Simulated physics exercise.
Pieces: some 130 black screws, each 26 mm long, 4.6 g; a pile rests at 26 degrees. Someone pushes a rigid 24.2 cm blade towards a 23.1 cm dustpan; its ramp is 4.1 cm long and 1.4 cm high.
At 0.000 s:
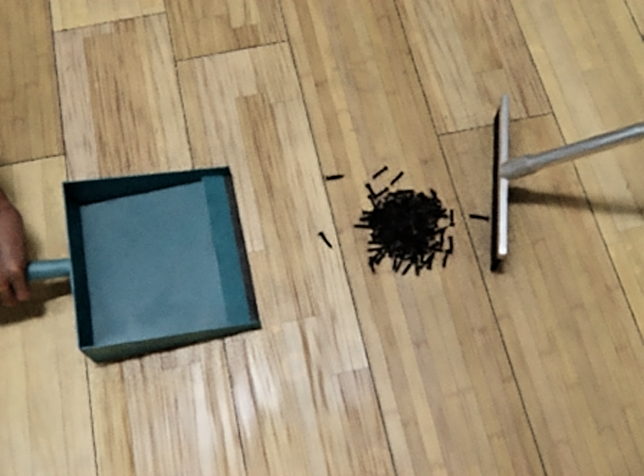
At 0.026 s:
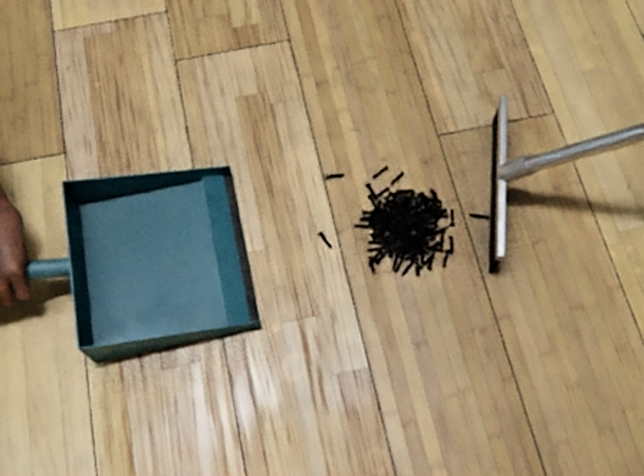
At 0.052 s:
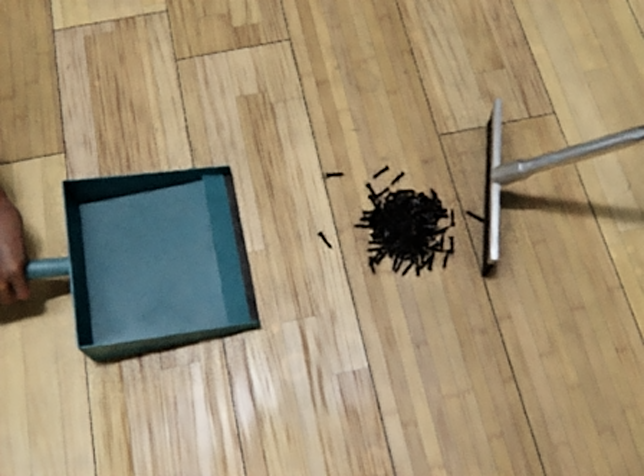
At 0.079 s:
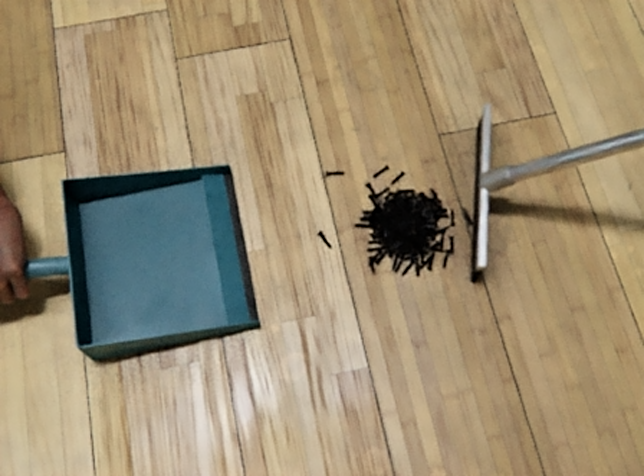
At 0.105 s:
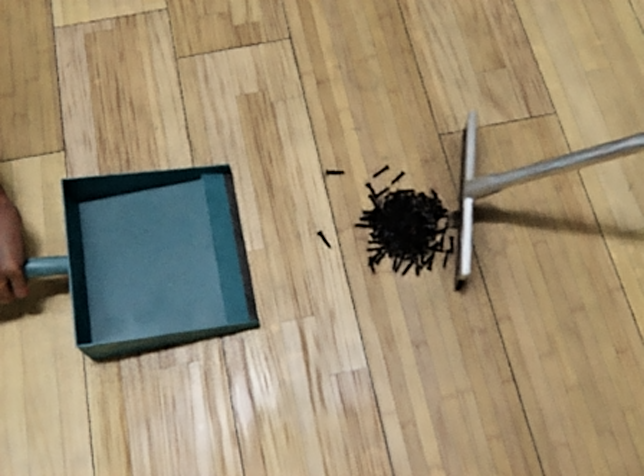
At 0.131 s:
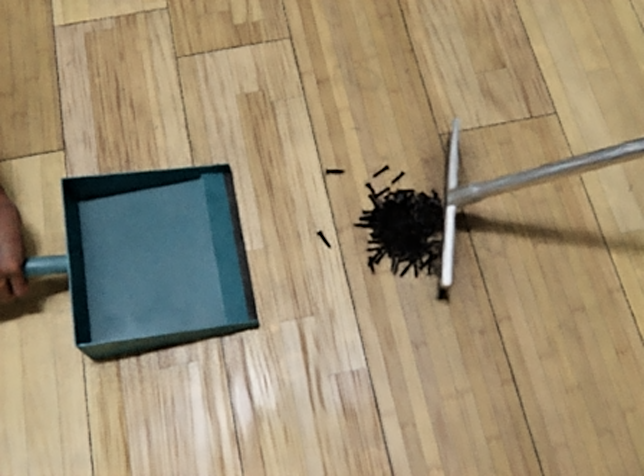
A metal blade on a pole slides left into a pile of small black screws.
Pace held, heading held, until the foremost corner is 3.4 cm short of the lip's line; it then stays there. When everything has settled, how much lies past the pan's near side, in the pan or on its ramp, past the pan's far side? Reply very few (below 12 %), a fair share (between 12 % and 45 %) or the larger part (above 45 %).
Near side - very few; pan - a fair share; far side - very few.
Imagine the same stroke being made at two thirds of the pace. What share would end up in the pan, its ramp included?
It would come to roughly 0 percent.
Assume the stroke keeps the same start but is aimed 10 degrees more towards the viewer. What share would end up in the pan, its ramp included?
Pan plus ramp: Some 5 %.
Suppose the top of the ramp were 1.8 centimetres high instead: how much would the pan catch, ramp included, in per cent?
Estimate with the new ramp: Some 20 in a hundred.
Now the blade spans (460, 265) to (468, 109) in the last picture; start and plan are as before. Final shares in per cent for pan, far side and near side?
The pan gets 10, the far side 5 and the near side 0.
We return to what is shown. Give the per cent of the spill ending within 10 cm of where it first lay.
I'd guess some 0 per cent.
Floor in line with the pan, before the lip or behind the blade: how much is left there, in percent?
Roughly 70 in a hundred.
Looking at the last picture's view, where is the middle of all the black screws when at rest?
Close to pixel (256, 246).
Then, at 0.25 s, middle of the blade 16 cm from the lip; 0 % over the lip, far side 0 %, near side 0 %.
After 0.32 s, middle of the blade 10 cm from the lip; 0 % over the lip, far side 0 %, near side 5 %.
After 0.54 s, middle of the blade 7 cm from the lip; 20 % over the lip, far side 0 %, near side 5 %.
By 1.3 s all is still; near side 5 %, pan 20 %, far side 5 %, in front of the lip or behind the blade 70 %.
